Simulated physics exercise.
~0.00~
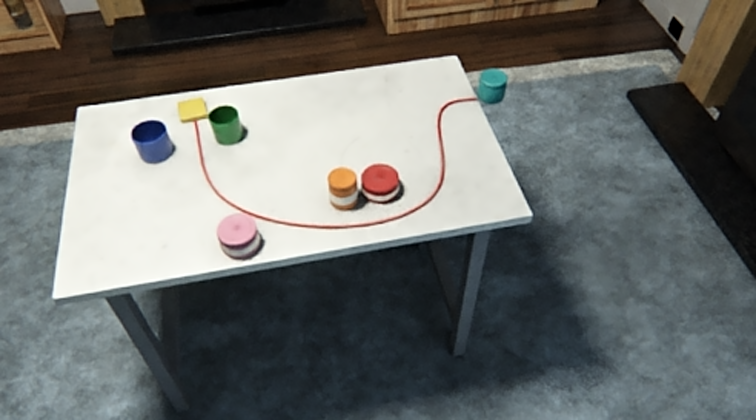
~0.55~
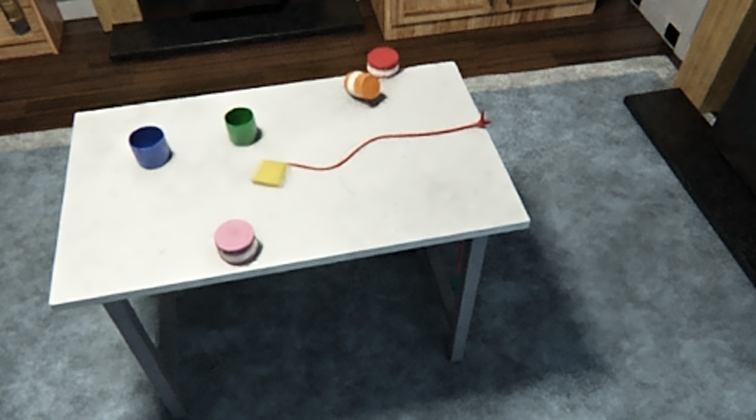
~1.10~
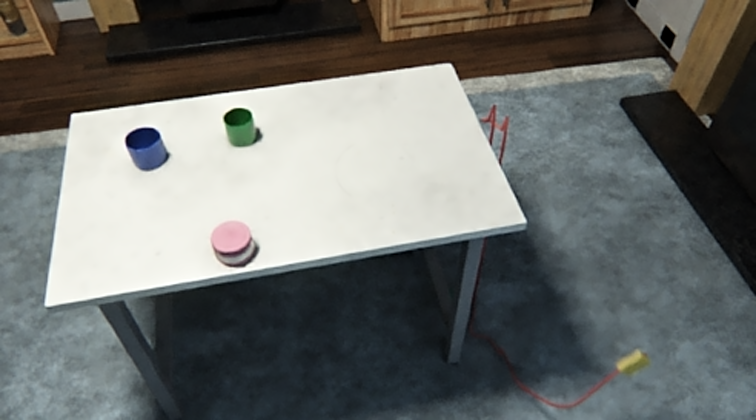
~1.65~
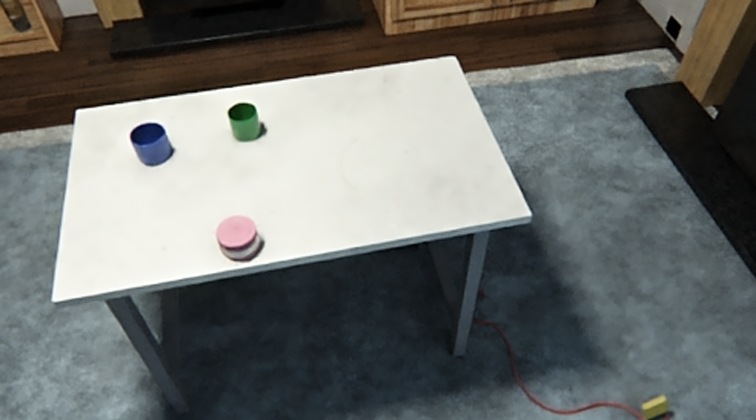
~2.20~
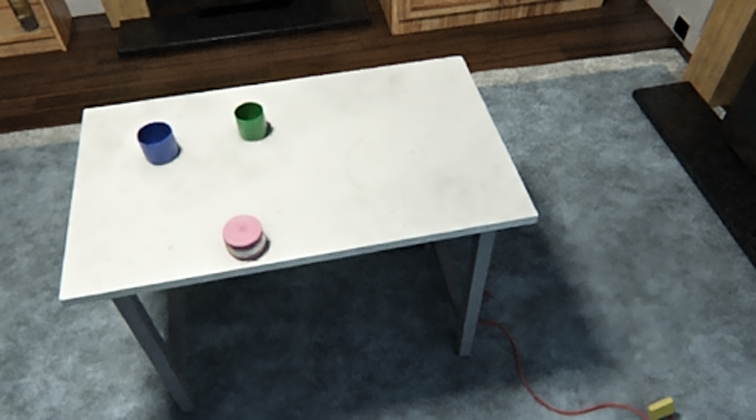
To begin with, a red cable curves across a white table from a yellow block to a teal cup-shaped object just off the right edge, with blue and green mugs, a pink tin and orange and red canisters around it. The teal object drops out of sight, and the cable pulls tighter, dragging the yellow block rightward. The two canisters shift to the far edge, the orange one tipping, while the green mug moves slightly right. Next, both canisters are gone from the tabletop, and the cable and block leave it on the right. Finally, the block rests on the carpet, while both mugs and the pink tin remain on the table.
